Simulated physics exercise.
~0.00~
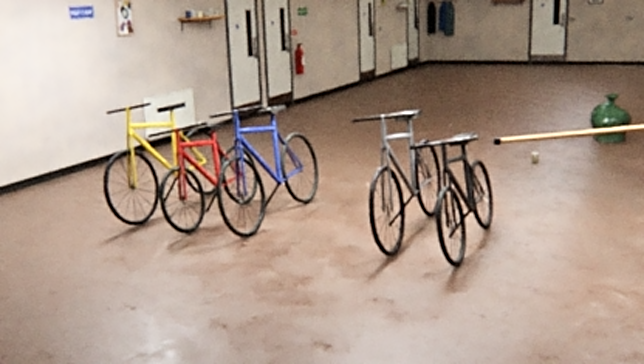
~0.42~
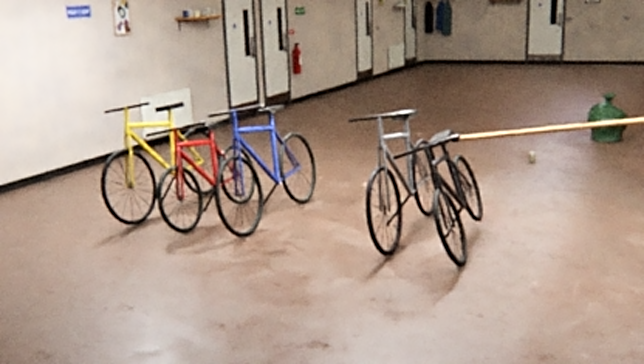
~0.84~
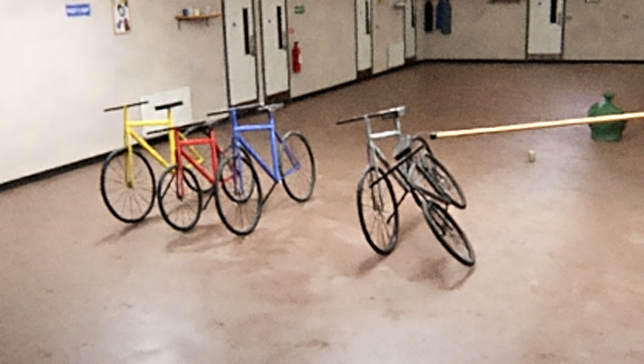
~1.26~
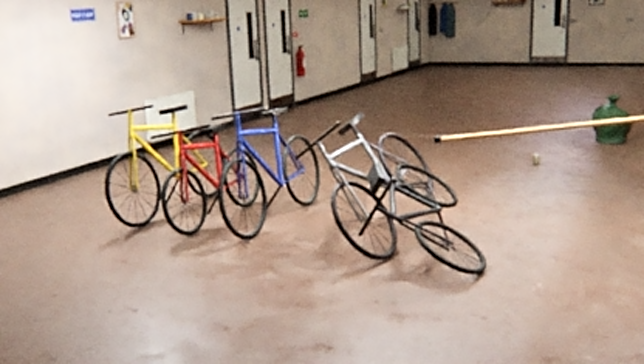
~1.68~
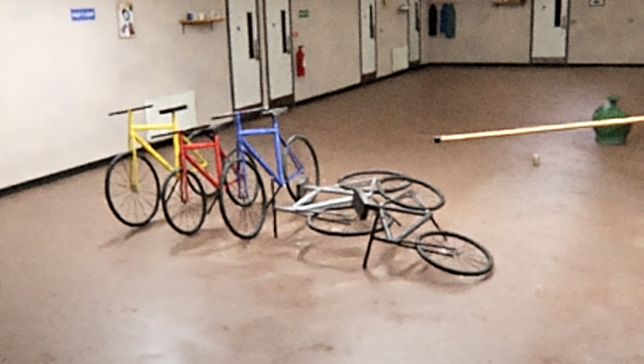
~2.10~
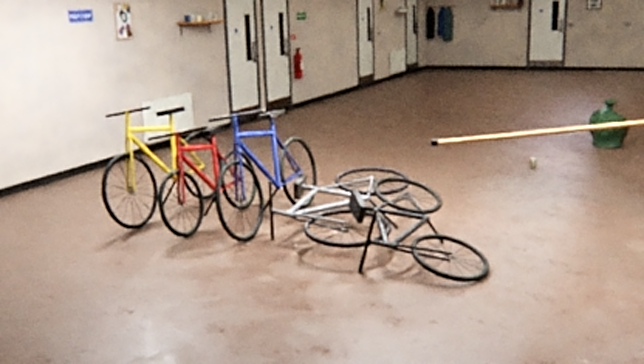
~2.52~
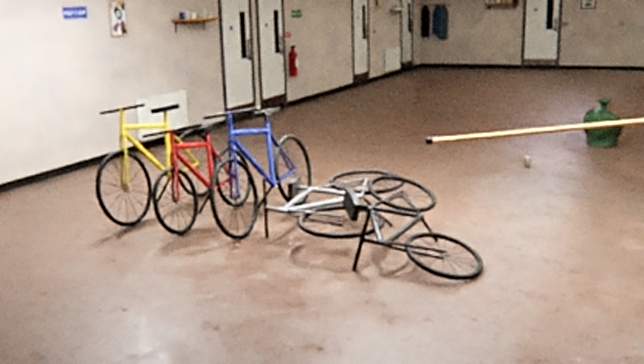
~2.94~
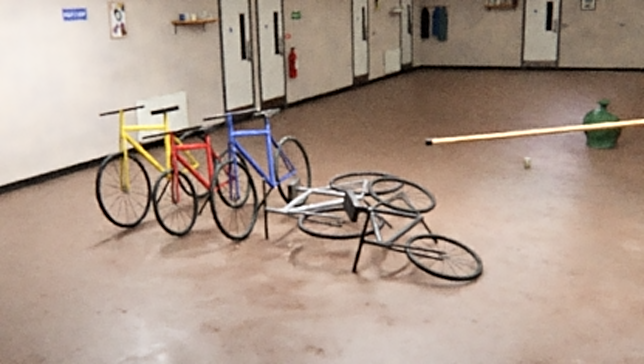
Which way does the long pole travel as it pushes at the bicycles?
The pole moves to the left, towards the row of bicycles.
